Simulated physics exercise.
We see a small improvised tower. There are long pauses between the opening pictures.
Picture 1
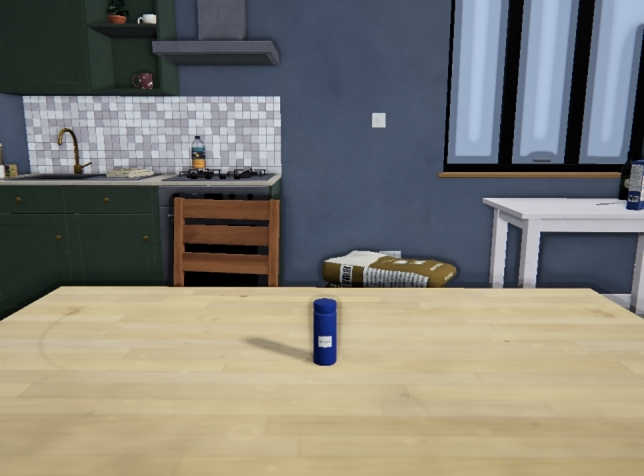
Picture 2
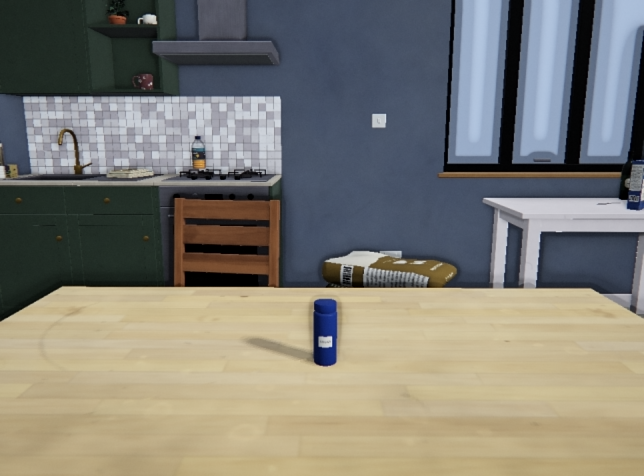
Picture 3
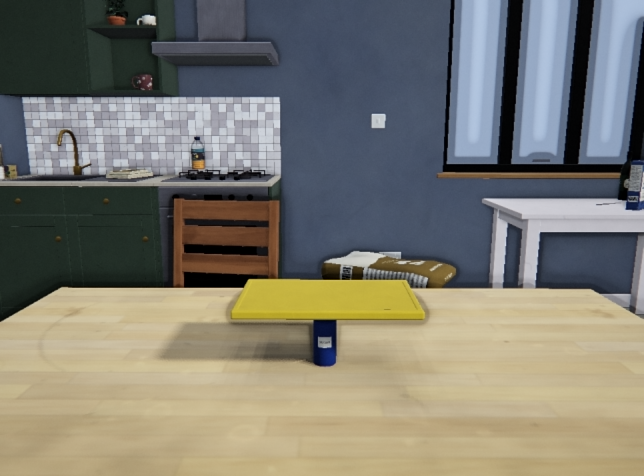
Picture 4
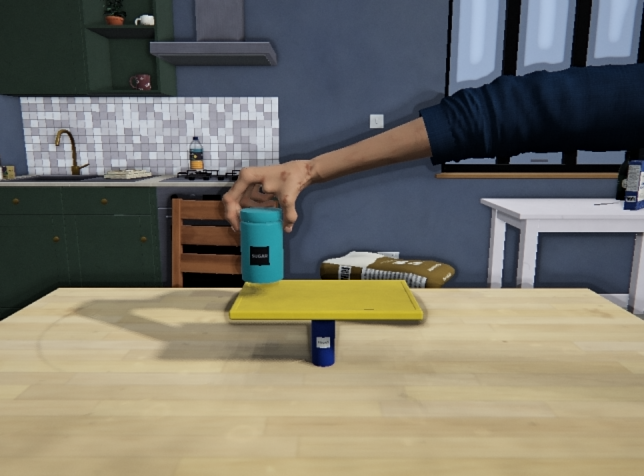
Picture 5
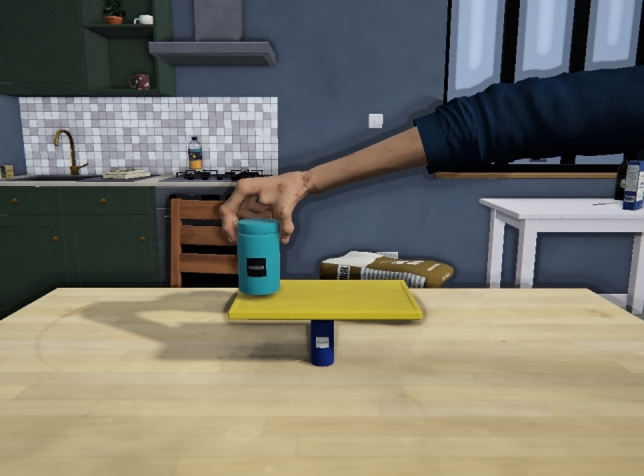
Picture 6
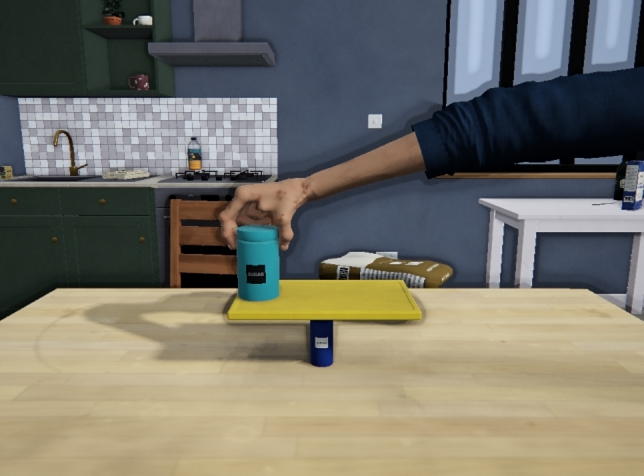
A hand on a dark-blue-sleeved arm reaches in from the right and lowers a turquoise jar a short way onto the left end of a yellow lid, staying on it. The lid, absent at first, lies across a small upright blue container on a pale wooden table. The unmoving camera faces a kitchen with green cabinets at left, a wooden chair behind the table and a white table at right.
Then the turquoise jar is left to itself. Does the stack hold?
Here the stack comes apart.
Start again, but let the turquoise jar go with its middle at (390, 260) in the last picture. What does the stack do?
Then it comes apart.
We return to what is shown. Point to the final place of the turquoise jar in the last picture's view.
Near (176, 350).
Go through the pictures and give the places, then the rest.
The last thing is not in view yet, in the first picture.
The last thing is not in view yet, in the second picture.
The last thing is not in view yet; yellow lid (327, 298), in the third picture.
Still above its spot; turquoise jar (262, 244); yellow lid (326, 298), in the fourth picture.
Still above its spot; turquoise jar (259, 255); yellow lid (325, 298), in the fifth picture.
In place under the hand; turquoise jar (258, 262); yellow lid (324, 298), in the sixth picture.
Then, 0.40 s past the last view, turquoise jar now fallen; yellow lid rocked 56° from its first pose.
Then, 0.60 s past the last view, yellow lid now fallen; blue shaker rocked 43° from its first pose.
Finally, fallen, turquoise jar, yellow lid and blue shaker. Final places as the last picture's camera would see them, turquoise jar near (176, 350). The stack gives way.
